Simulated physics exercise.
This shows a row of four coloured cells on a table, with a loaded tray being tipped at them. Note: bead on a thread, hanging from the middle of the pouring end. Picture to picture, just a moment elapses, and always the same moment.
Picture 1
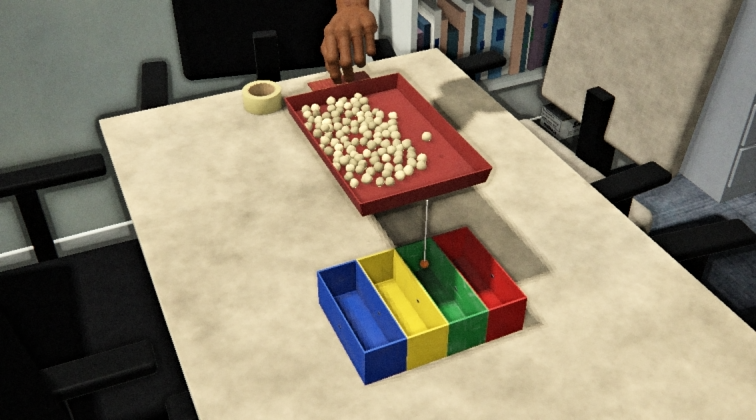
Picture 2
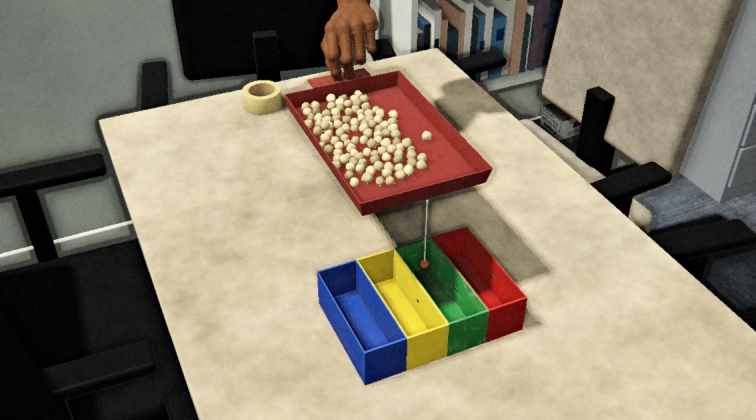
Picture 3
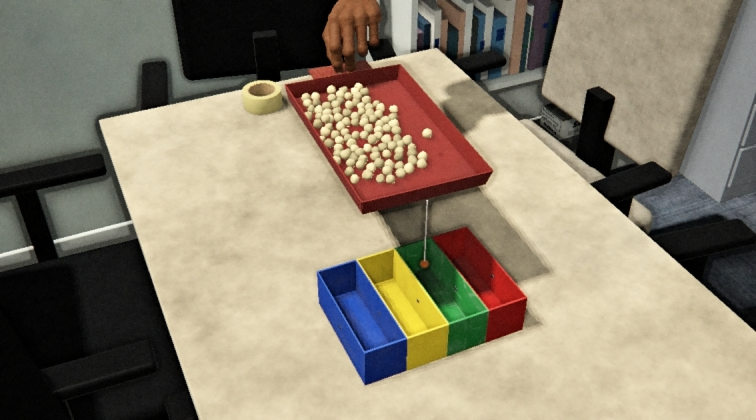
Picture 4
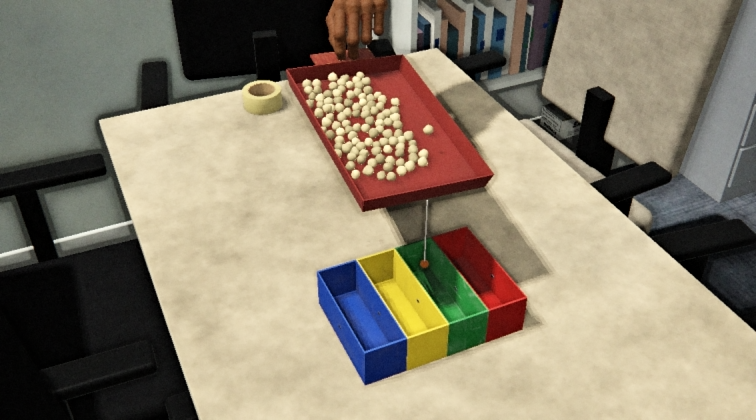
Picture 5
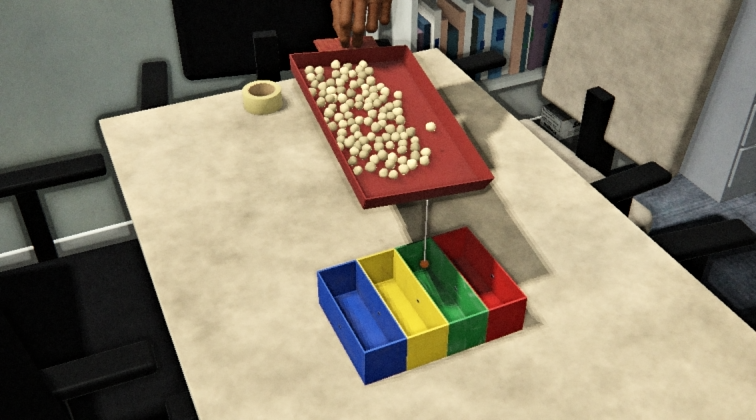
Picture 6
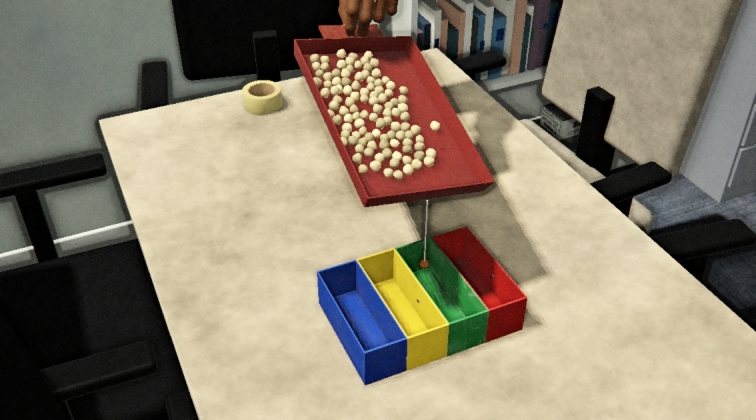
On a table, a hand slowly raises the back of a red tray of pale balls.
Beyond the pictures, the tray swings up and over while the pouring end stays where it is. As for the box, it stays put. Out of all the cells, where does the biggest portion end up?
In the red cell.
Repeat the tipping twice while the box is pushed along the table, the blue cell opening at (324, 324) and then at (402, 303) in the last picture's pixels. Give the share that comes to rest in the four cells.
The first gives 10 %, the second 100 %.
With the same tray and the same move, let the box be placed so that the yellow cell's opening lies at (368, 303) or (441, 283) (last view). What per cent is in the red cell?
First 10 per cent, second 20 per cent.
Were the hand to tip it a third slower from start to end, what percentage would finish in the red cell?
That comes out at roughly 60 per cent.
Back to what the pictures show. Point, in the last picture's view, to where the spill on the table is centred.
Roughly at pixel (562, 288).
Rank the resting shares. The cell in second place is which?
The runner-up: The green cell.
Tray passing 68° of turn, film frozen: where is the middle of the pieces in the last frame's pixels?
The load is centred about (460, 172).
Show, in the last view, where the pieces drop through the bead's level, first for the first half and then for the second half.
The opening half passes (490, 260), the closing half (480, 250).
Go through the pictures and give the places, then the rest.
Corners of the pouring end near (362, 201) and (487, 166), level; middle of the load near (364, 142), macadamia nuts; bead on its thread near (424, 264); blue cell near (386, 358); yellow cell near (427, 344); green cell near (467, 330); red cell near (506, 317), in the first picture.
Corners of the pouring end near (363, 200) and (487, 167), level; middle of the load near (364, 140), in the second picture.
Corners of the pouring end near (364, 199) and (488, 169), tipped barely, lowest at the right corner; middle of the load near (364, 136), in the third picture.
Corners of the pouring end near (366, 197) and (489, 172), tipped a little, lowest at the right corner; middle of the load near (366, 128), in the fourth picture.
Corners of the pouring end near (368, 196) and (490, 176), tipped clearly, lowest at the right corner; middle of the load near (373, 114), in the fifth picture.
Corners of the pouring end near (370, 195) and (490, 179), tipped clearly, lowest at the right corner; middle of the load near (378, 109), near a third on the move; blue cell near (386, 358); yellow cell near (427, 344); green cell near (467, 330); red cell near (506, 317), in the sixth picture.
Shortly afterwards, tray tipped steeply; the bulk on the tray; only a few in the red cell; a little falling or outside the box.
Next, tray tipped past a quarter turn; near half on the tray; near a quarter in the red cell; only a few in the green cell; near a third falling or outside the box.
Some moments later, tray tipped past a quarter turn; near two thirds in the red cell; a little in the green cell; only a few in the yellow cell; near a quarter falling or outside the box.
In the end, tray tipped past a quarter turn; near two thirds in the red cell; a little in the green cell; only a few in the yellow cell; none at all in the blue cell; near a quarter outside the box.
